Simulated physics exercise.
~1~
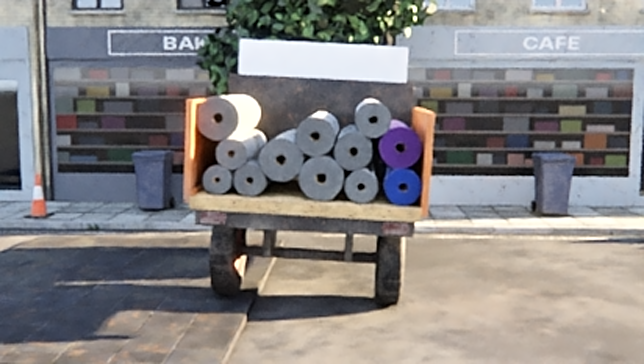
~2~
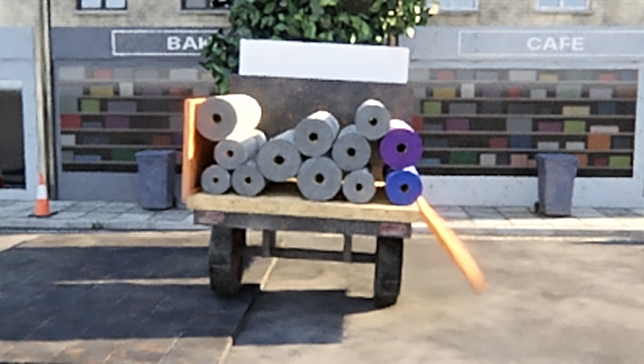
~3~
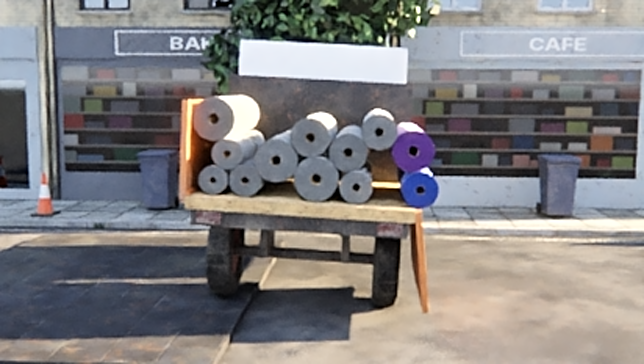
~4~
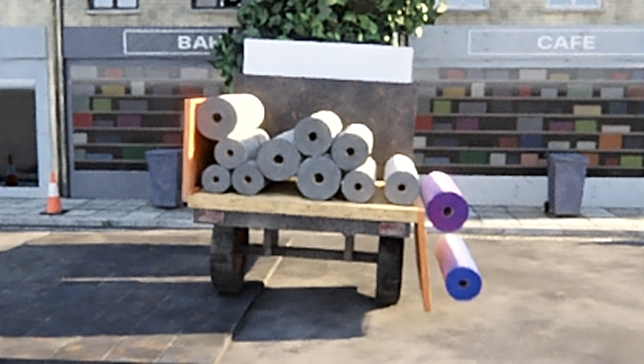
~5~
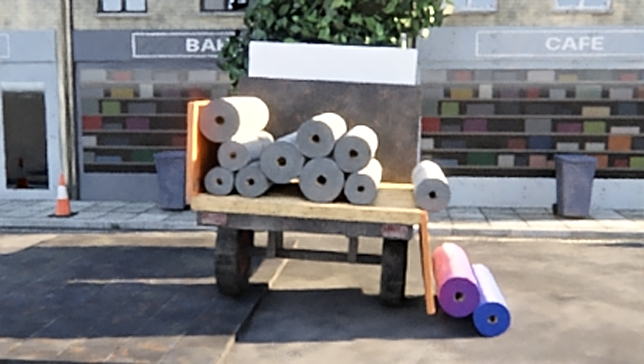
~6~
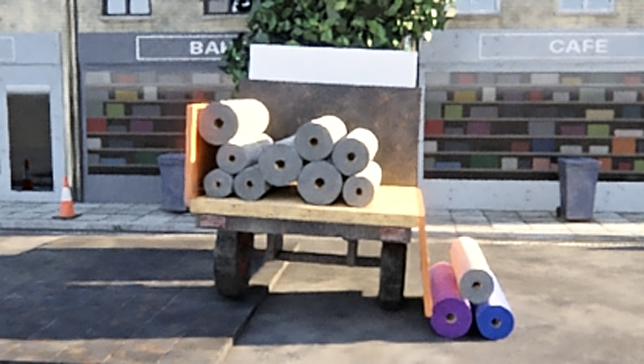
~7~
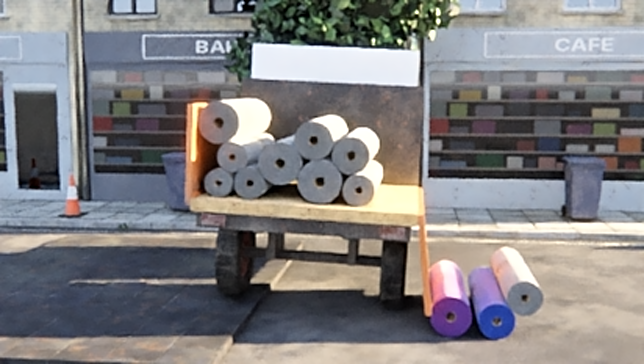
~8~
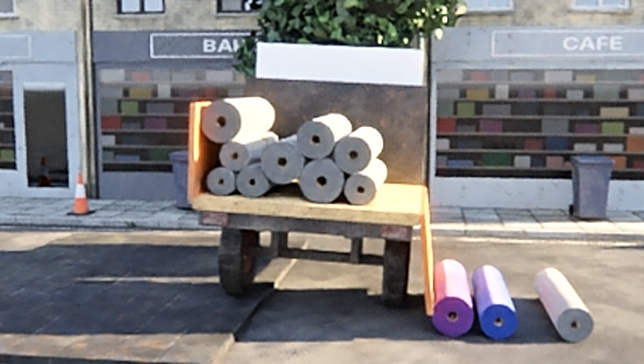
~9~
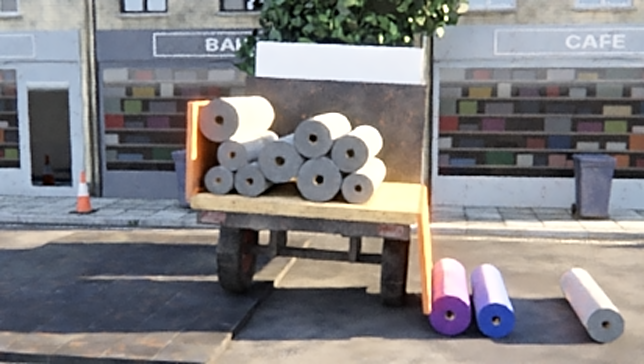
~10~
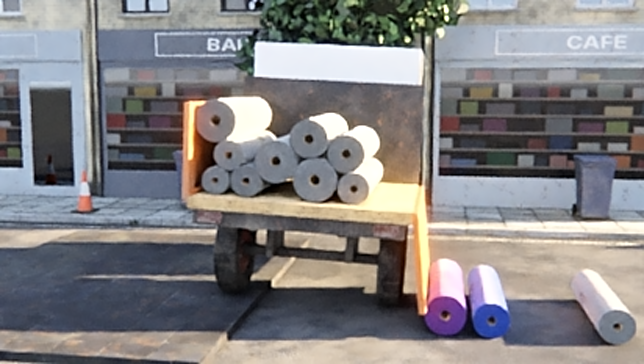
On a street, a flatbed's right side drops and three rolls fall onto the road.
